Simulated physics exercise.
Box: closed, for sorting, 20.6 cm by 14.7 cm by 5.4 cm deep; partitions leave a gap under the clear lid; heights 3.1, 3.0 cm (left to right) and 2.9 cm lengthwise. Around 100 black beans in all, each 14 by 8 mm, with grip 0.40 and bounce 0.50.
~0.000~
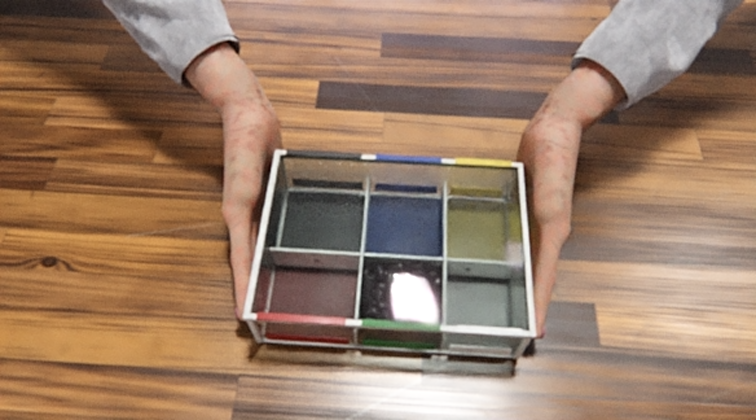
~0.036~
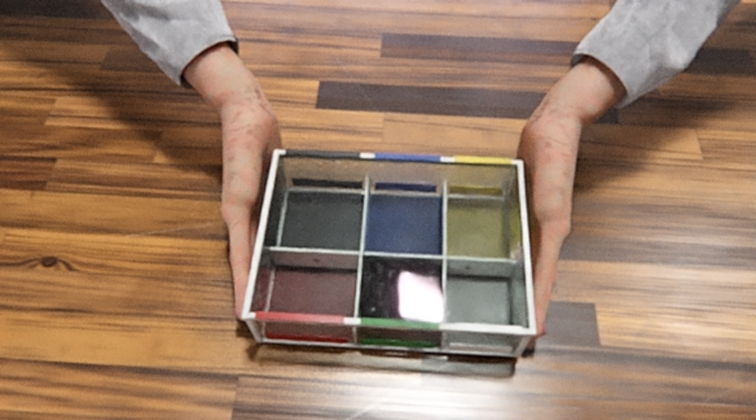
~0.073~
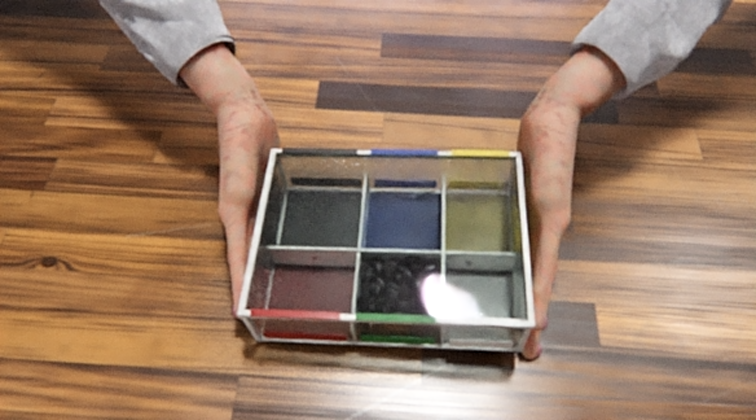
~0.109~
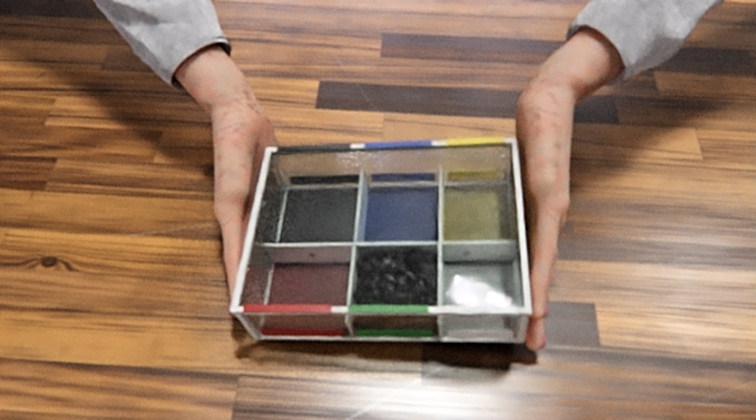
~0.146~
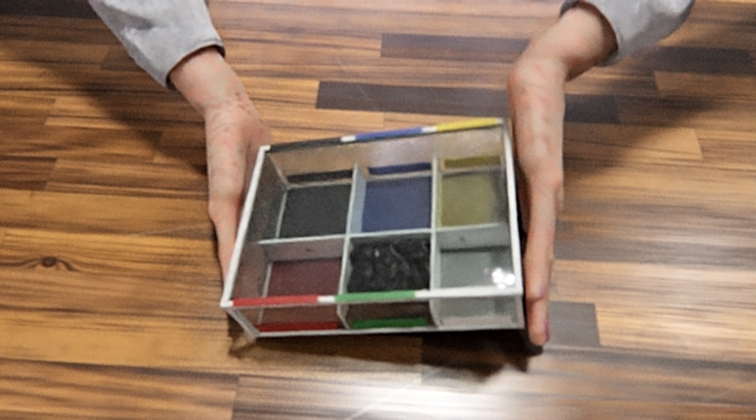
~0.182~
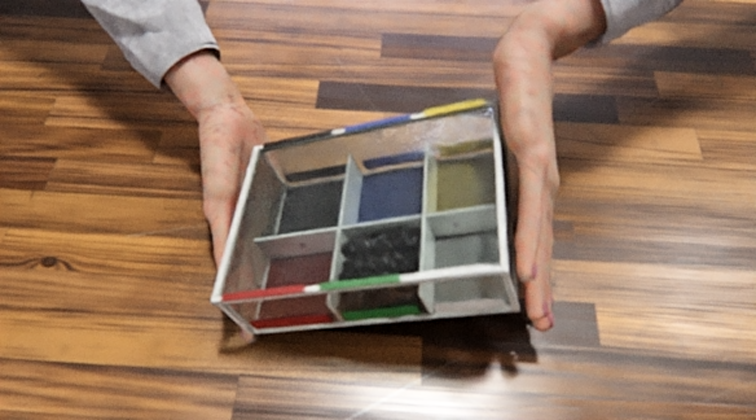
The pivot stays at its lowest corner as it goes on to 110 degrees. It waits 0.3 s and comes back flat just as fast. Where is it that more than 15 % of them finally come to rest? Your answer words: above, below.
Red compartment - above; blue compartment - below; green compartment - below; yellow compartment - below; white compartment - below; black compartment - above.
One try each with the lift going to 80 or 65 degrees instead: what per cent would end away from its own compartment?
Around 60 and 35 in a hundred, respectively.
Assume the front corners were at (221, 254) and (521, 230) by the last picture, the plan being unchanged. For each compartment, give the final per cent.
Per cent at the finish: Red 0, blue 5, green 0, yellow 0, white 0, black 95.
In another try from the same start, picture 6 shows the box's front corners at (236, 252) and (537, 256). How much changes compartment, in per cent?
I'd put it at about 100 per cent.
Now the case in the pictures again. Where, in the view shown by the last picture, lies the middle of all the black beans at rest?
Somewhere near (299, 240) in the last picture.
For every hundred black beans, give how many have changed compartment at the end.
Around 100 in a hundred.
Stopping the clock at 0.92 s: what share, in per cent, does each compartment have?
Red 45 %, blue 0 %, green 10 %, yellow 0 %, white 0 %, black 45 %.
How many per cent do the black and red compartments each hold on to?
The black one gets 65 per cent and the red one 35 per cent.
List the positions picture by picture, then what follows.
The first picture shows box tilt 0 degrees, front corners at (250, 315) and (529, 332); green 100 %.
The second picture shows box tilt 1 degrees, front corners at (249, 314) and (529, 330).
The third picture shows box tilt 4 degrees, front corners at (245, 311) and (528, 322), lowest corner left back.
The fourth picture shows box tilt 8 degrees, front corners at (238, 308) and (525, 309), lowest corner left back.
The fifth picture shows box tilt 15 degrees, front corners at (228, 303) and (516, 289), lowest corner left back.
The sixth picture shows box tilt 21 degrees, front corners at (218, 298) and (501, 267), lowest corner left back; green 100 %. Its pace works out near 170 degrees a second.
After 0.92 s, tilt 110 degrees; red 45 %, green 10 %, black 45 %.
After 1.42 s, tilt 59 degrees; red 35 %, black 65 %.
After 1.98 s, tilt 0 degrees; red 35 %, black 65 %.
In the end, at 2.5 s, red 35 %, blue 0 %, green 0 %, yellow 0 %, white 0 %, black 65 %.
